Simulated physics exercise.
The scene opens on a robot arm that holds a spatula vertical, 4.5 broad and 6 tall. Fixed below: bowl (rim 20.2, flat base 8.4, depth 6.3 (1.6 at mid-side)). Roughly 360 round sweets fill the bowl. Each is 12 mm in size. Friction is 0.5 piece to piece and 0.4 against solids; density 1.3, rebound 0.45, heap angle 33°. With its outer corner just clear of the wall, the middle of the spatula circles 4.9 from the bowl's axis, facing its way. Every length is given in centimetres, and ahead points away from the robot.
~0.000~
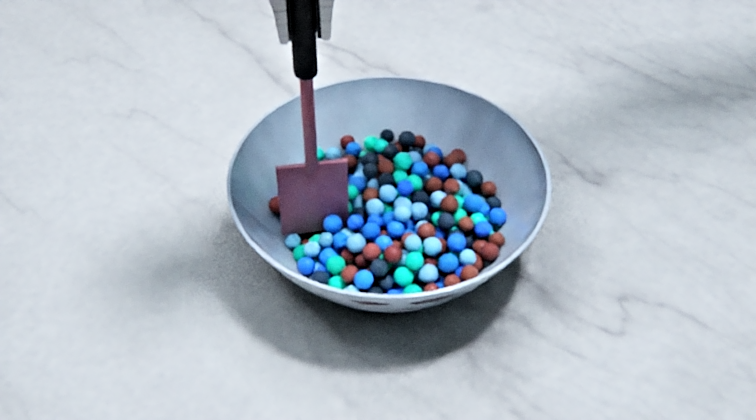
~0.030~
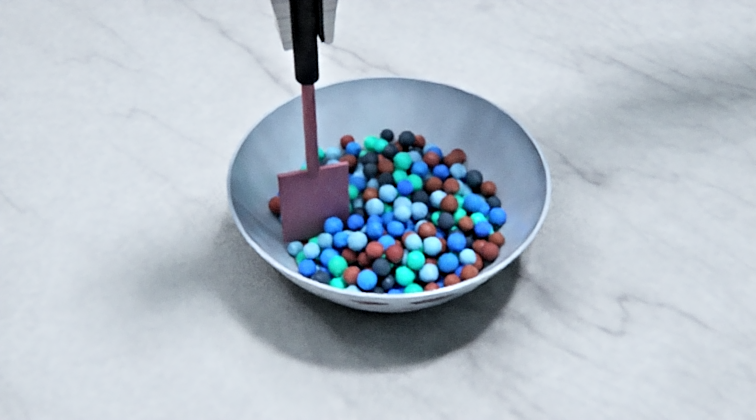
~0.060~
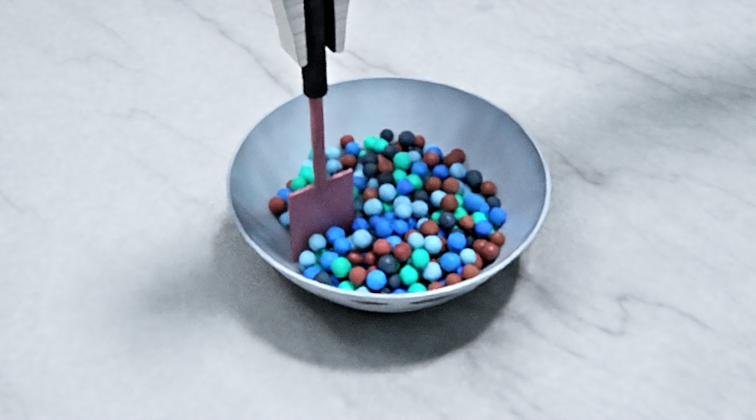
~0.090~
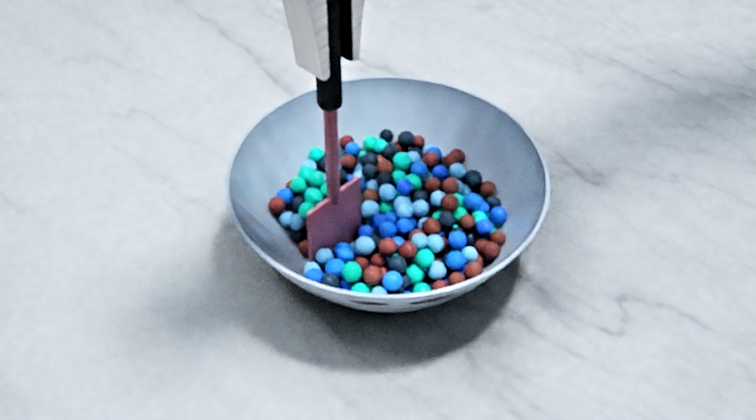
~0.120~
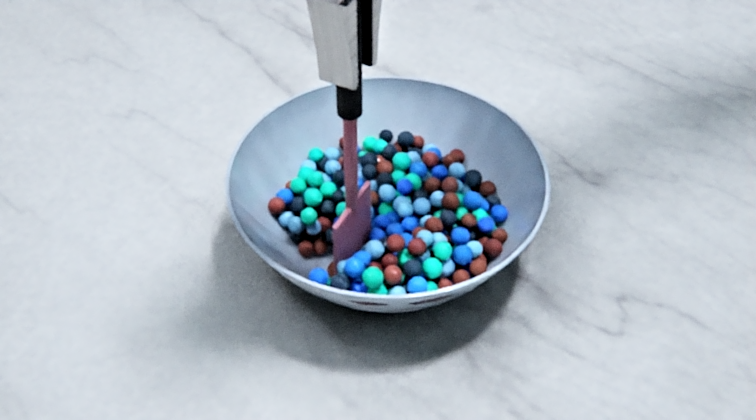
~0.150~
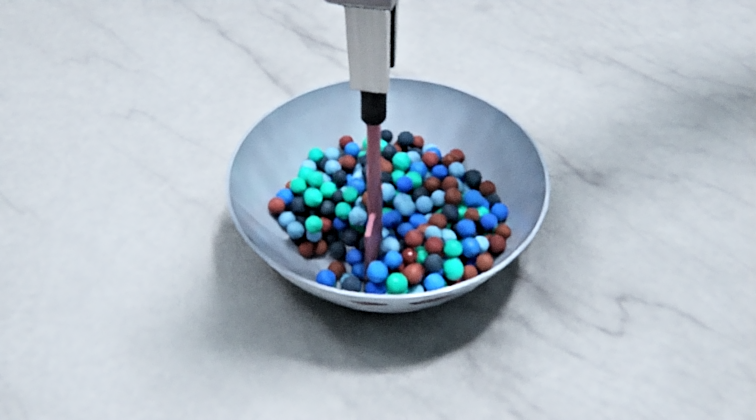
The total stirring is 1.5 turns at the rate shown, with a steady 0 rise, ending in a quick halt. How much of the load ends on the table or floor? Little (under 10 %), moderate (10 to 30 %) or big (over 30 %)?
Moderate.
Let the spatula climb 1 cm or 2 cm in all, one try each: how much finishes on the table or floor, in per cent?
Close to 15 percent and close to 10 percent.
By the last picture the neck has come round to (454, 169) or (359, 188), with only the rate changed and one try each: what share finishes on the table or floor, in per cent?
So, roughly 50 percent the first time and 15 percent the second.
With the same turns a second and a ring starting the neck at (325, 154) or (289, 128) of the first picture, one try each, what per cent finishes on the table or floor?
Near 10 per cent and near 15 per cent, in that order.
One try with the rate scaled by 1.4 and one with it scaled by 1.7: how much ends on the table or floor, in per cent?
Some 35 and 45 per cent.
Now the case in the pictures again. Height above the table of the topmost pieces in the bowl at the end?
Height: Roughly 6.5 cm.
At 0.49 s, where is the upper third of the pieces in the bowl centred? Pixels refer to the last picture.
Somewhere around (356, 127) in the last view.
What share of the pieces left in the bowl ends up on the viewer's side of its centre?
Near 35 per cent of what stays in the bowl.
After 0.49 s, 254° round, highest piece 8 above the table; 337 in the bowl, 10 on the table or floor, 8 in flight or on the tool.
After 0.83 s, 77° round, highest piece 8 above the table; 318 in the bowl, 34 on the table or floor, 3 in flight or on the tool.
After 1.20 s, 180° round, highest piece 6 above the table; 300 in the bowl, 54 on the table or floor, 1 in flight or on the tool.
After 1.90 s, 180° round, highest piece 6 above the table; 300 in the bowl, 55 on the table or floor.
In the end, 300 in the bowl, 55 on the table or floor. That is 15 % on the table or floor.
